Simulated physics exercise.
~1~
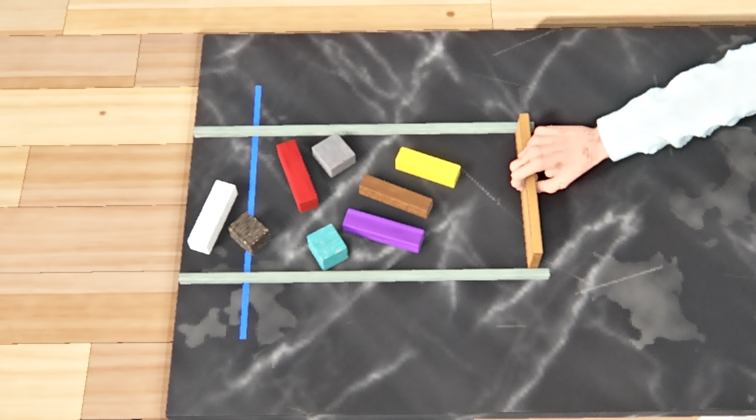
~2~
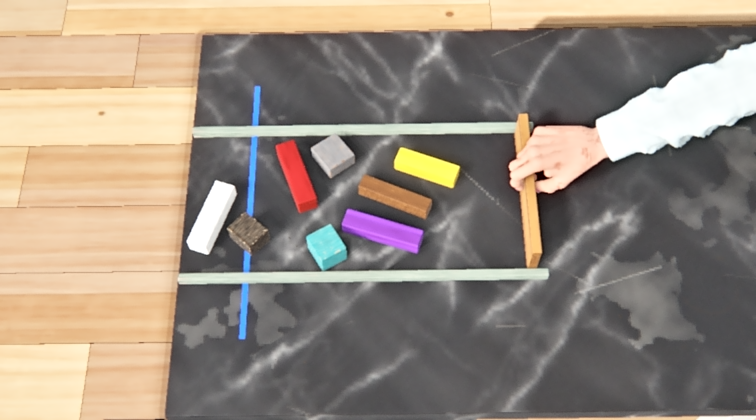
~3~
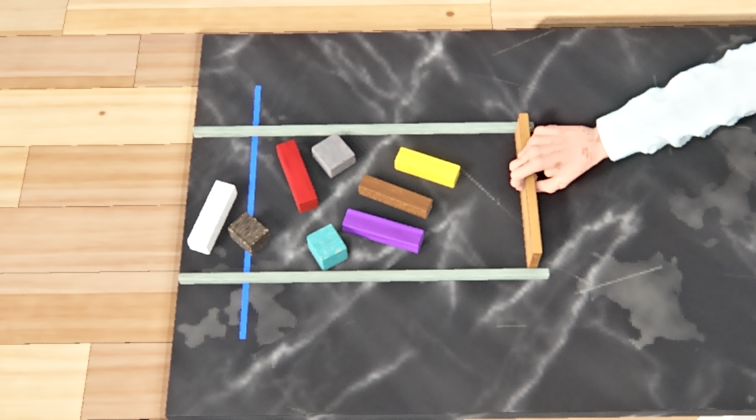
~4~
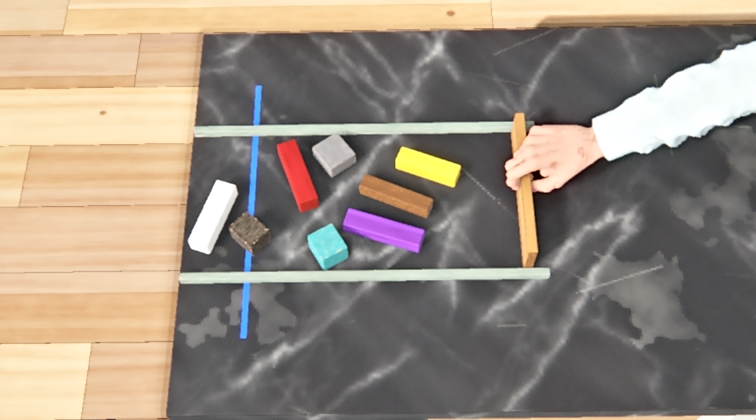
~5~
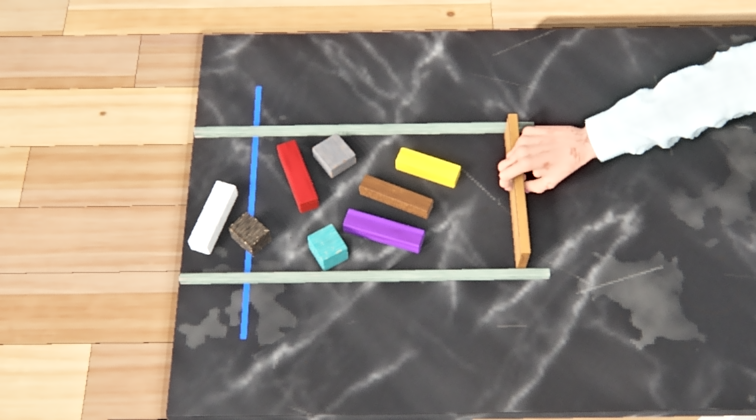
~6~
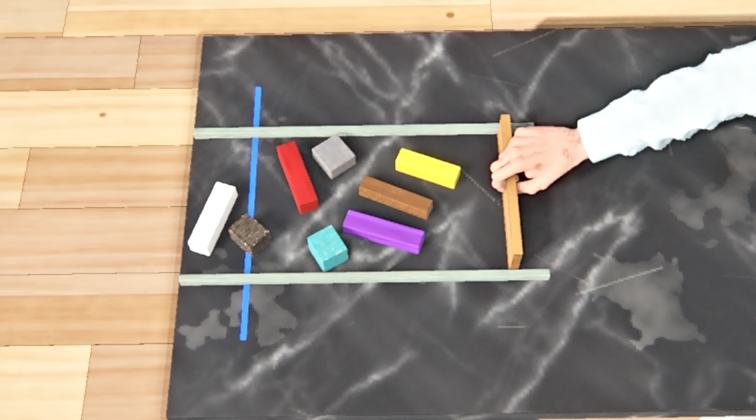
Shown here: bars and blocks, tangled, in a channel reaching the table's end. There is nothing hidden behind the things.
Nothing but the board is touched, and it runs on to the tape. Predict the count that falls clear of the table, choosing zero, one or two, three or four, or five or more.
The count is one or two.
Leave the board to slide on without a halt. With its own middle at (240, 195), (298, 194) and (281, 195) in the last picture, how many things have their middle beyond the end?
Past the end: 2, 0 and 0.
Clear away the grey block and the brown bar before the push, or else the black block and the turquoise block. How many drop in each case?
First 1, then 1.
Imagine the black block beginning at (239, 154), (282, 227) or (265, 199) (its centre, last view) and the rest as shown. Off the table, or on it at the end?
The black block drops off; remains up; is lost.
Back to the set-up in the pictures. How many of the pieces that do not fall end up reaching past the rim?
3 of them.
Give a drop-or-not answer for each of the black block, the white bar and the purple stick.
The black block stays put; the white bar ends up below; and the purple stick stays put.
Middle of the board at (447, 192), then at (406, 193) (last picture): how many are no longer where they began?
First 1, then 4.
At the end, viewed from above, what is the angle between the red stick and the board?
Roughly 0° out of line.
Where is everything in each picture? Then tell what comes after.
The first picture shows white bar (213, 217); black block (250, 233); red stick (298, 176); board (528, 190); tape (251, 203).
The second picture shows black block (249, 234); yellow stick (427, 167).
The third picture shows red stick (297, 176); purple stick (383, 231).
The fourth picture shows white bar (214, 217); board (524, 189).
The fifth picture shows black block (250, 234); turquoise block (328, 248).
The sixth picture shows white bar (213, 218); black block (250, 235); red stick (298, 177); board (510, 191); tape (252, 205).
Soon after, none off yet; white bar at rest near (213, 218); black block at rest near (250, 235); red stick at rest near (298, 177).
Then, none off yet; white bar at rest near (213, 218); black block at rest near (250, 235); red stick moved about its own width near (257, 164).
At rest, the number that fall off is one or two; fallen, white bar.
